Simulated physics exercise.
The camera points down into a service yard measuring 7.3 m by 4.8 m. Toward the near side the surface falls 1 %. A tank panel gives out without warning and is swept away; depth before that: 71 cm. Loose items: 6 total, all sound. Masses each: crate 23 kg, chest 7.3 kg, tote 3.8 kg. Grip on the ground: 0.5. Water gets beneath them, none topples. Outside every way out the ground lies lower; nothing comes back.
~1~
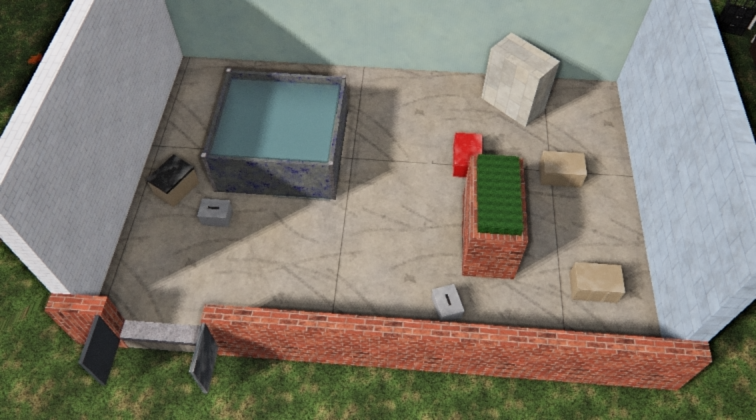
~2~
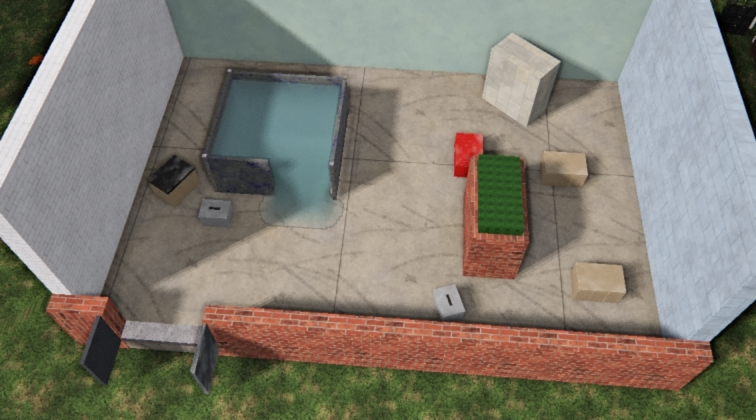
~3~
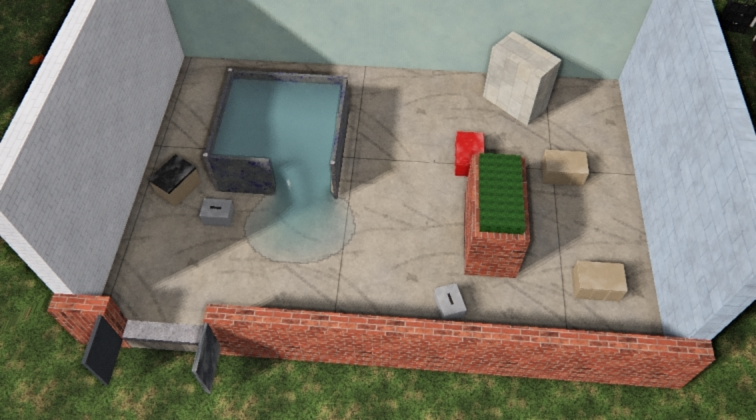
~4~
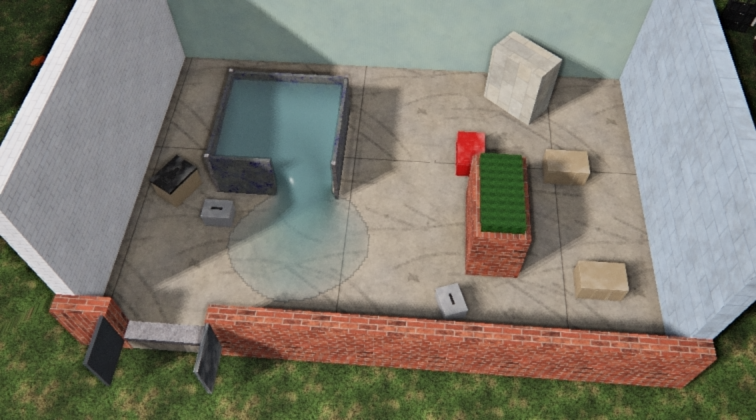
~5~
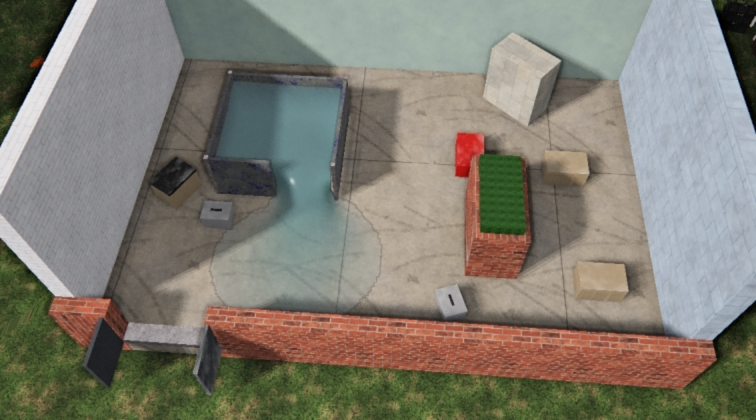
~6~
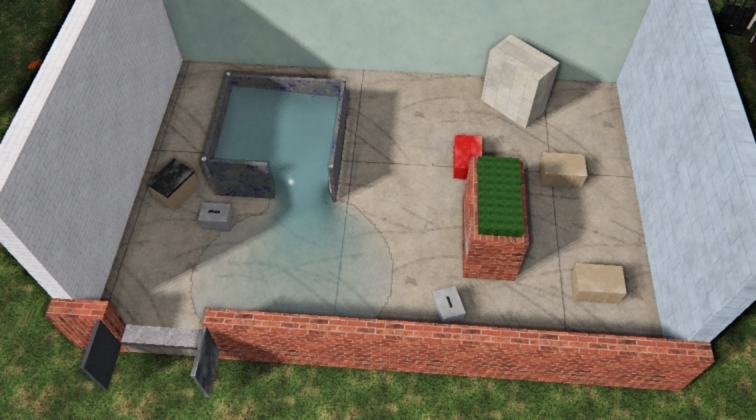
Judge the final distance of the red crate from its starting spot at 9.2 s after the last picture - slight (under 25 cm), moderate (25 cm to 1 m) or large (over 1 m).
It remains in place.
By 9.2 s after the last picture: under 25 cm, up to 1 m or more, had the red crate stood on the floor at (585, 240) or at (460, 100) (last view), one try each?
Well, the first time it drifts a modest way, and the second time it keeps still.
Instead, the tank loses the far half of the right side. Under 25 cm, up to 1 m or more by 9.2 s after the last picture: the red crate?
Result: Red crate displaced far.
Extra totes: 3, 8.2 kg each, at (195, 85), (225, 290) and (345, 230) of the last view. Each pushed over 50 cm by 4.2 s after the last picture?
Respectively: Smaller, greater, greater.
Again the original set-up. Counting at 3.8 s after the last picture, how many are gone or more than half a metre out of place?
Count then: 2.
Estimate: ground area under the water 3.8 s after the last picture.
My estimate is roughly 23 m2.
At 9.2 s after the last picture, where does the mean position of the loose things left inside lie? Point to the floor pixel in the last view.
That lands at roughly (434, 153).
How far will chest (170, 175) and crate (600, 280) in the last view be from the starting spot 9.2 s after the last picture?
Taking them in turn, the shifts are 250 cm and 140 cm.
Then, 1.2 s after the last picture the red crate is near (469, 150), 0.0 m from its start, aground; 0 of 6 are out; 1 afloat.
Then, 3.8 s after the last picture the red crate is near (469, 150), 0.0 m from its start, aground; 0 of 6 are out; 1 afloat.
Then, 6.2 s after the last picture the red crate is near (469, 150), 0.0 m from its start, aground; 0 of 6 are out; 2 afloat.
Then, 9.2 s after the last picture the red crate is near (469, 150), 0.0 m from its start, aground; 0 of 6 are out; 1 afloat.
